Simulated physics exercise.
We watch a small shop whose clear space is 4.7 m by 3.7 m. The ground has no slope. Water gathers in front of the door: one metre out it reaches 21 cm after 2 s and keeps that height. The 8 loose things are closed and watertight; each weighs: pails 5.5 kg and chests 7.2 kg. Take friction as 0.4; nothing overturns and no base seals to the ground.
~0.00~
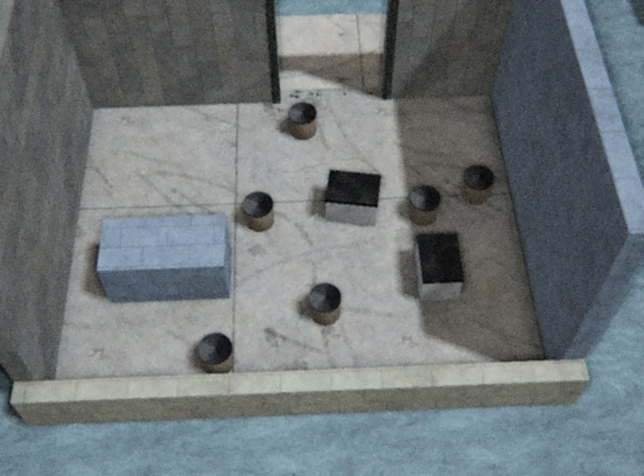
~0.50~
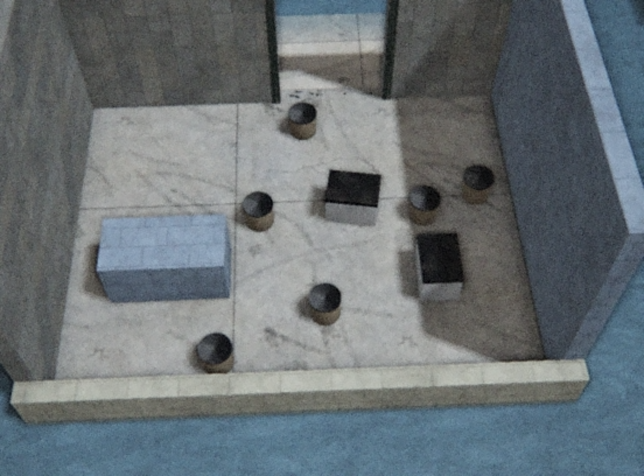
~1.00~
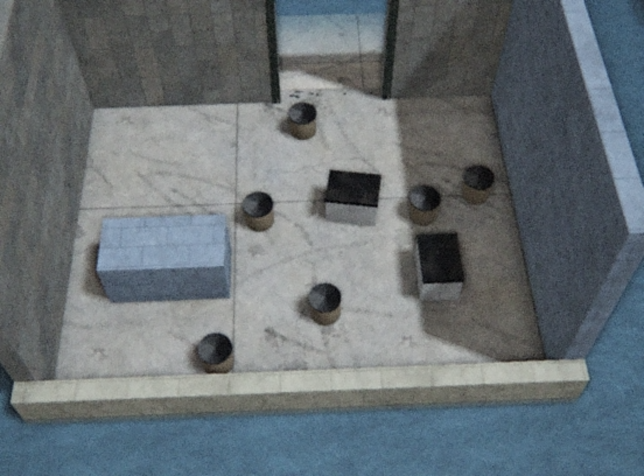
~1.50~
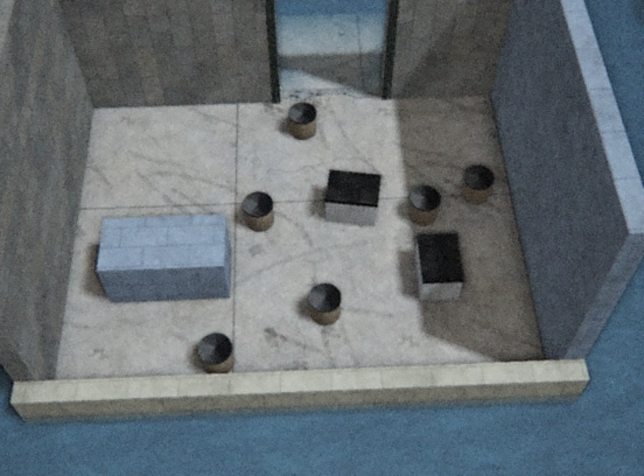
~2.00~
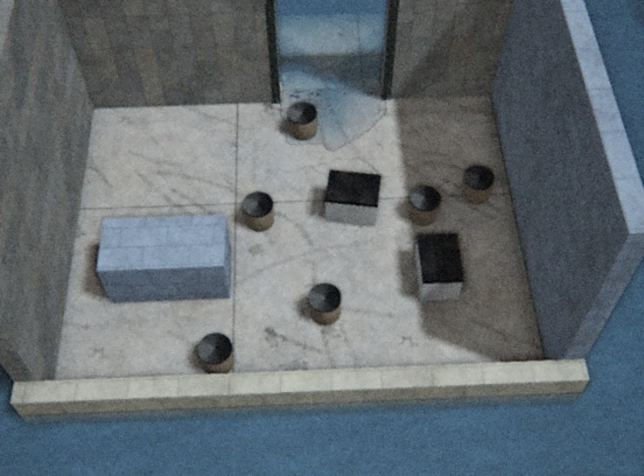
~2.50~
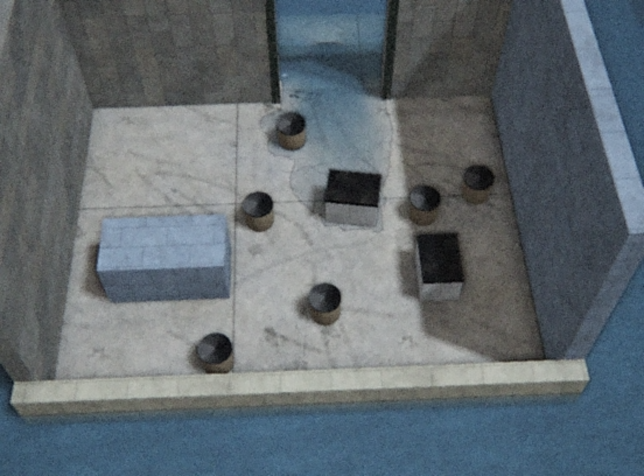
In a small walled shop with a pale stone floor, several round pails, two dark-topped chests and a long grey block stand still while blue water spreads across the doorway. The water then crosses the threshold onto the floor, and the pail nearest the door shifts slightly forward and left.
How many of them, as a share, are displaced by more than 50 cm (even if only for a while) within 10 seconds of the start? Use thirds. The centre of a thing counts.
Share: Two thirds or more.
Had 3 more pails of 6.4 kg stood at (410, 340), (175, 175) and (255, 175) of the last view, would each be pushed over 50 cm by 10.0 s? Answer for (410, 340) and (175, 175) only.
In that order: Past it, short of it.
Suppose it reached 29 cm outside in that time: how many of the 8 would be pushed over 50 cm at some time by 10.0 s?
Then 8.
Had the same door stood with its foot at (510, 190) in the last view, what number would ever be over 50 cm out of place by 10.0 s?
Then 8.
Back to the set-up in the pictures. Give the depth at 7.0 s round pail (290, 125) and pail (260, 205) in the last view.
About 4 and 9 cm.
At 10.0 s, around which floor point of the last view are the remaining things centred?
At about (295, 246).
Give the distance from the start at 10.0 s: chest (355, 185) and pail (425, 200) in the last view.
In turn: 150 cm, 140 cm.
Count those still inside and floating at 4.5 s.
1 of them.
After 3.5 s 2 of 8 are over 50 cm from their spots; 0 afloat.
After 4.5 s 6 of 8 are over 50 cm from their spots; 1 afloat.
After 7.0 s 7 of 8 are over 50 cm from their spots; 5 afloat.
After 10.0 s 8 of 8 are over 50 cm from their spots, and 8 have been at some point; 6 afloat.
